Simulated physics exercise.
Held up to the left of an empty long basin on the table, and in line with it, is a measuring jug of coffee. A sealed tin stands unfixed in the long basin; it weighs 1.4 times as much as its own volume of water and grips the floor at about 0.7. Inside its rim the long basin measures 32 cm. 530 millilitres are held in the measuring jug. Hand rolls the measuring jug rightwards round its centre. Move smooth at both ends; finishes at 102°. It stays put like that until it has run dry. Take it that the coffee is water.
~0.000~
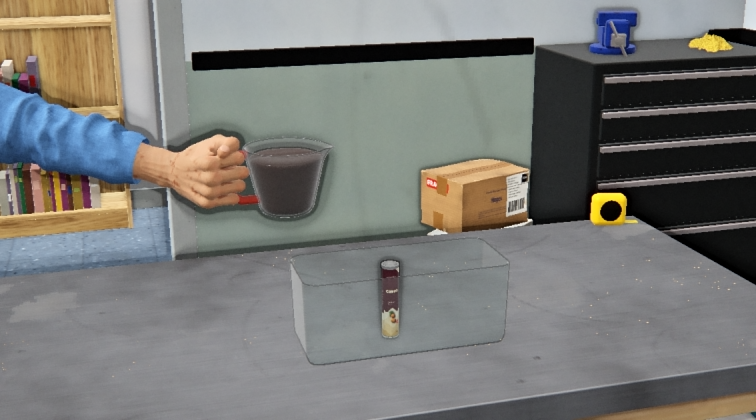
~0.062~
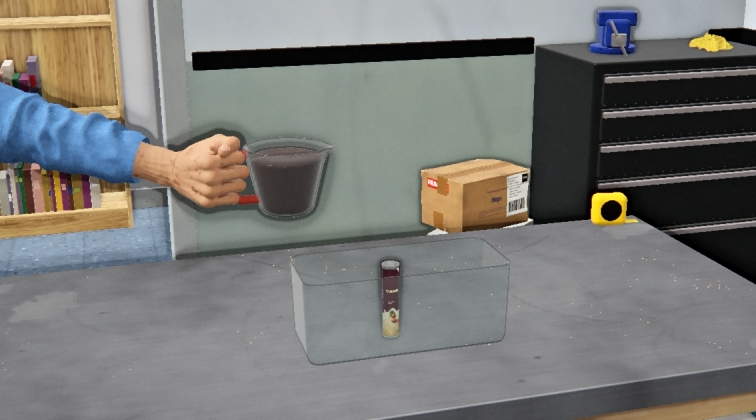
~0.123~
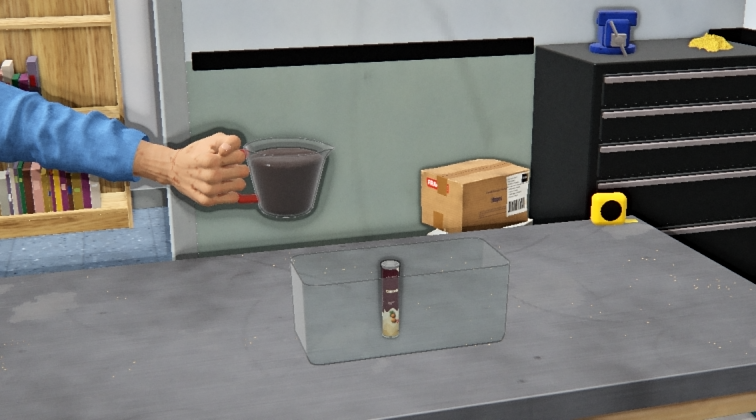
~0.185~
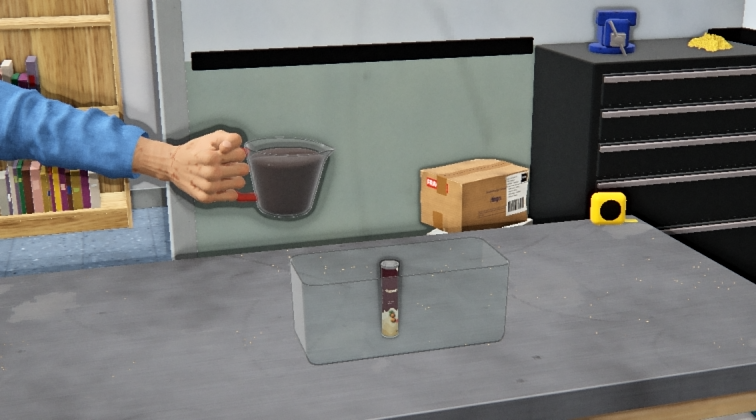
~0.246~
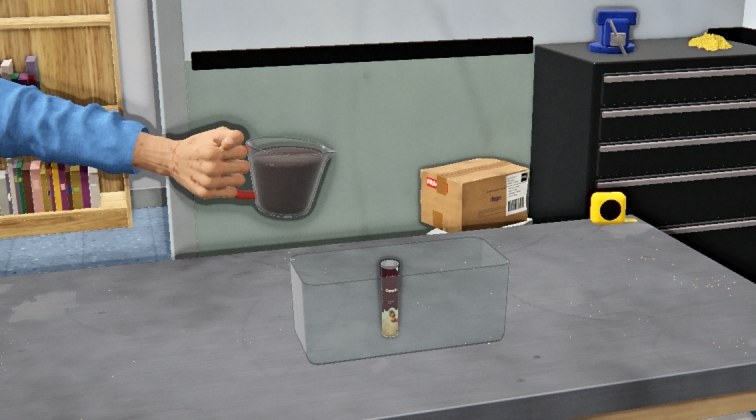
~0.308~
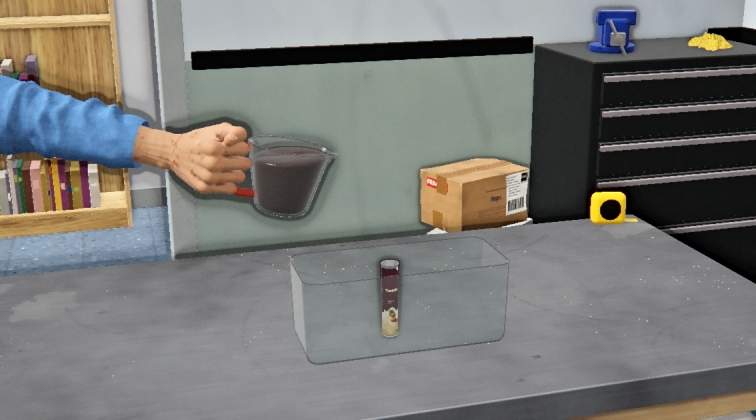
Hand holding a glass jug of dark coffee, tilting it slightly rightwards beside a clear basin with a tin on a table.
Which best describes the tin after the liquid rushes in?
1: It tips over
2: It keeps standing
The answer is 1.
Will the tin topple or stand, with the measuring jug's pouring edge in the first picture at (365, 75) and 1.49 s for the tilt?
Result: Tin upright.
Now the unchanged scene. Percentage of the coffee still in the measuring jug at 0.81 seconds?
Roughly 66 per cent.
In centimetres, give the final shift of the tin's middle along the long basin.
Looks like roughly 8.0 cm in total.
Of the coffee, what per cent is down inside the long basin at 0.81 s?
Around 12 percent.
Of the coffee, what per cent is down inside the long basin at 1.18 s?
Some 74 per cent.
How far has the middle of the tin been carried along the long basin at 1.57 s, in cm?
Reading: Roughly 8 cm.
After 0.81 s the tilt is 58° and 67 per cent is still to pour; the tin stands where it began.
After 1.18 s the tilt is 92° and 12 per cent is still to pour; the tin leans 38°.
After 1.57 s the tilt is 102° and 0 per cent is still to pour; the tin lies on its side.
After 1.99 s the tilt is 102° and 0 per cent is still to pour; the tin lies on its side.
In the end the tin lies on its side.
